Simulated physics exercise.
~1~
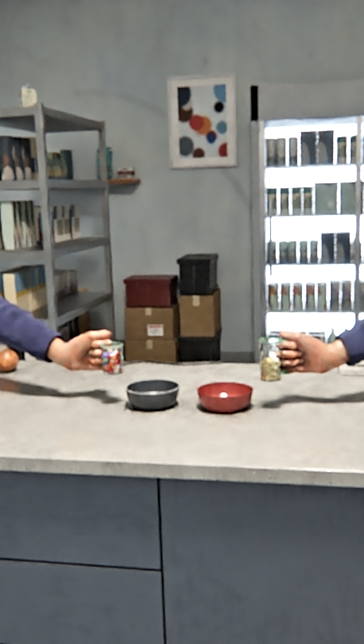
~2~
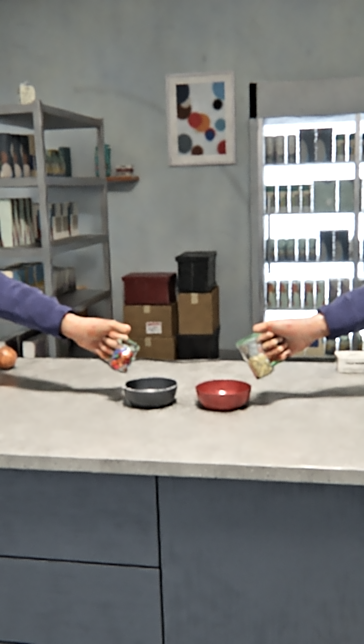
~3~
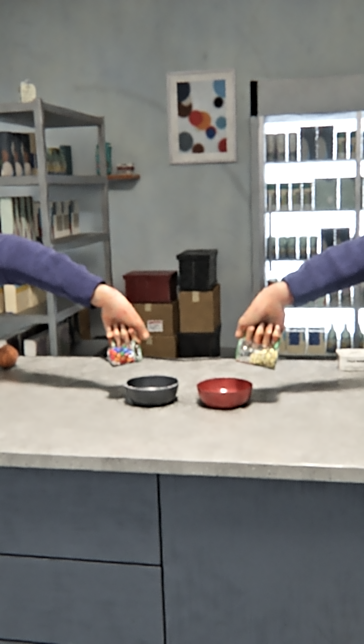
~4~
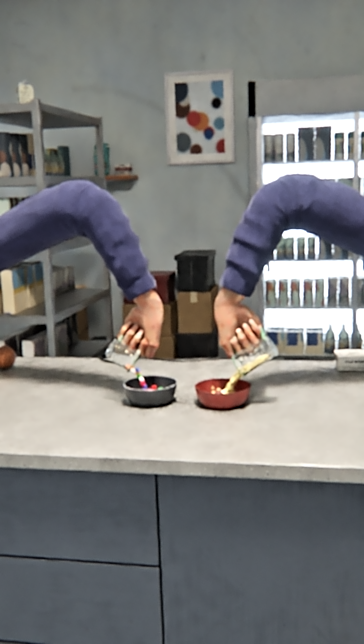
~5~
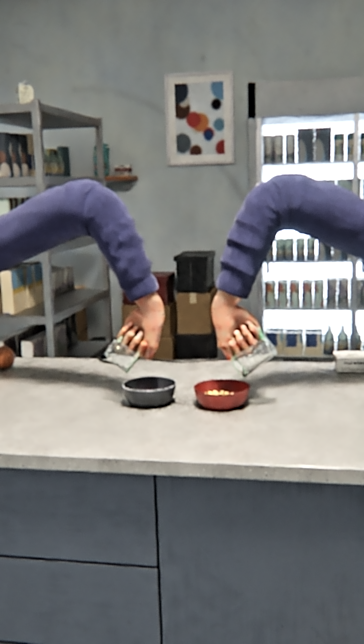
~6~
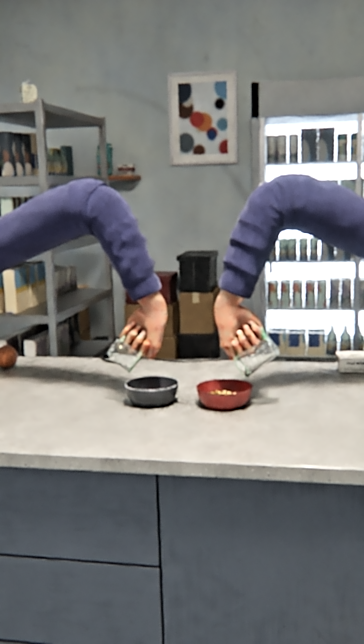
Two hands in blue-purple sleeves reach in from the left and right over a pale grey counter, each holding a small clear cup, in a slightly swaying view from the front. The left cup holds colourful pieces and the right one pale yellowish pieces, above a dark grey dish and a red dish, with shelves, stacked boxes and a lit cabinet behind. The hands move inward and tip the cups onto their sides, then turn them upside down. The pieces pour into the dishes below. Finally, the emptied cups stay tilted overhead, pale pieces showing in the red dish and none lying on the counter.
